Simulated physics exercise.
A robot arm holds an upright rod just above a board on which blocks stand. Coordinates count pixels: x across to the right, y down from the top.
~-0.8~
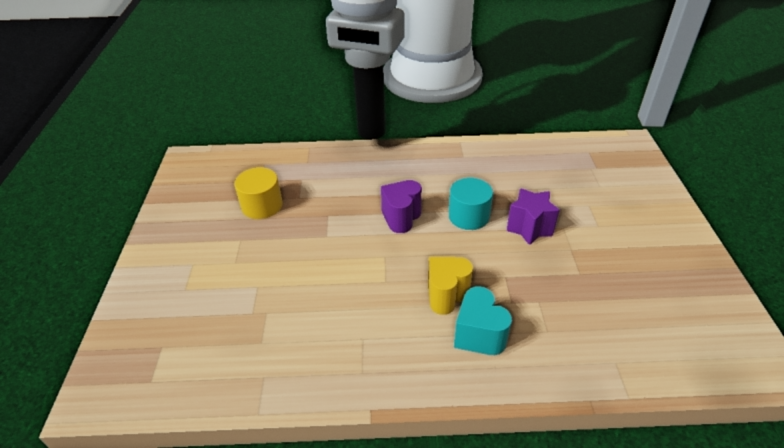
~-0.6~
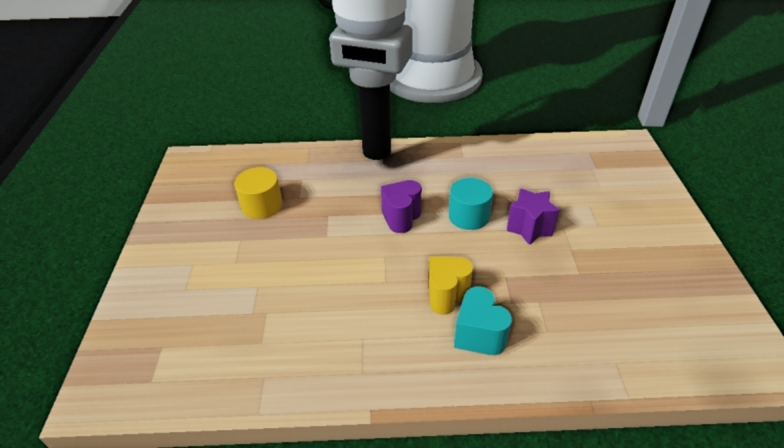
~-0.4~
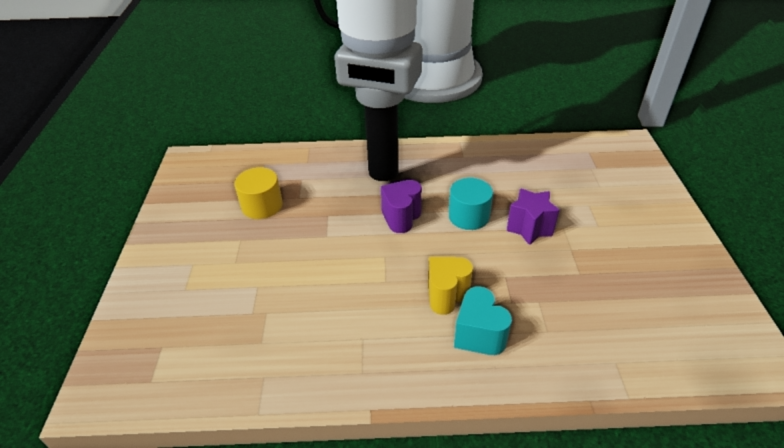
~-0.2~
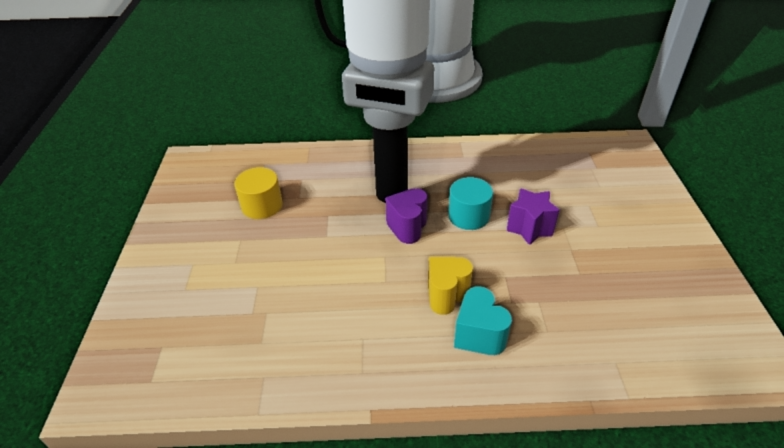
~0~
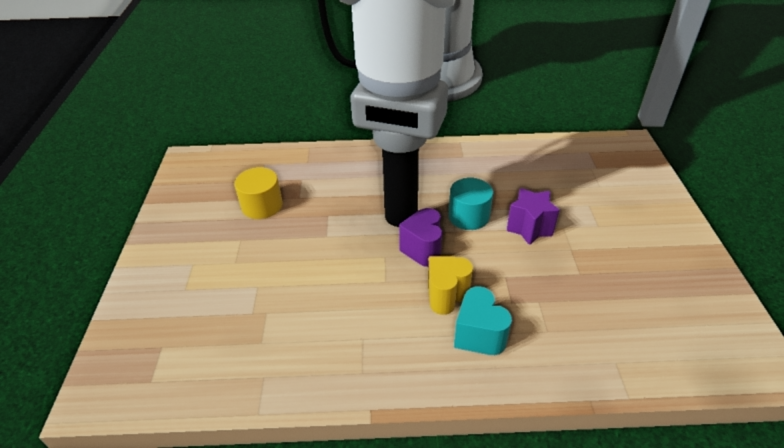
The clip shows a robot arm moving a black rod forward over a wooden board with six coloured blocks, then pushing the purple heart toward the viewer and slightly right, close to the yellow heart, while the others stay almost still.
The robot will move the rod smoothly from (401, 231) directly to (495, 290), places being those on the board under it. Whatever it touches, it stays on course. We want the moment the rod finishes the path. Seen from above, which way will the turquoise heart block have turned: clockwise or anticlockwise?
Counterclockwise from above.
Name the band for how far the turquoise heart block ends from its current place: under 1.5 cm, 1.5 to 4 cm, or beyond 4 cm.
That one ends up 1.5 to 4 cm from where it is now.
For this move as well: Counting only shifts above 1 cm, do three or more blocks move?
I expect so.
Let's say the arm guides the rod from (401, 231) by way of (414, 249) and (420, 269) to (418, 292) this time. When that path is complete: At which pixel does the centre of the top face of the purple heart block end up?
I'd say the purple heart block ends with its top centre at (460, 253).
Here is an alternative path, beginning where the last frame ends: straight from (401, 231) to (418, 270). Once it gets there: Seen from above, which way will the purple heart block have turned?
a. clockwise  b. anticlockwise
Answer: B.
The first path, step by step. One third of the way, rod (433, 234); purple heart block (452, 246), turned 25° clockwise; yellow heart block (453, 279).
Two thirds of the way, rod (465, 255); purple heart block (480, 271), turned 50° clockwise; yellow heart block (457, 302), turned 25° clockwise; turquoise heart block (494, 336), turned 15° anticlockwise.
At the end, rod (498, 276); purple heart block (504, 295), turned 60° clockwise; yellow heart block (456, 307), turned 35° clockwise; turquoise circle not moved; turquoise heart block (495, 343), turned 25° anticlockwise.
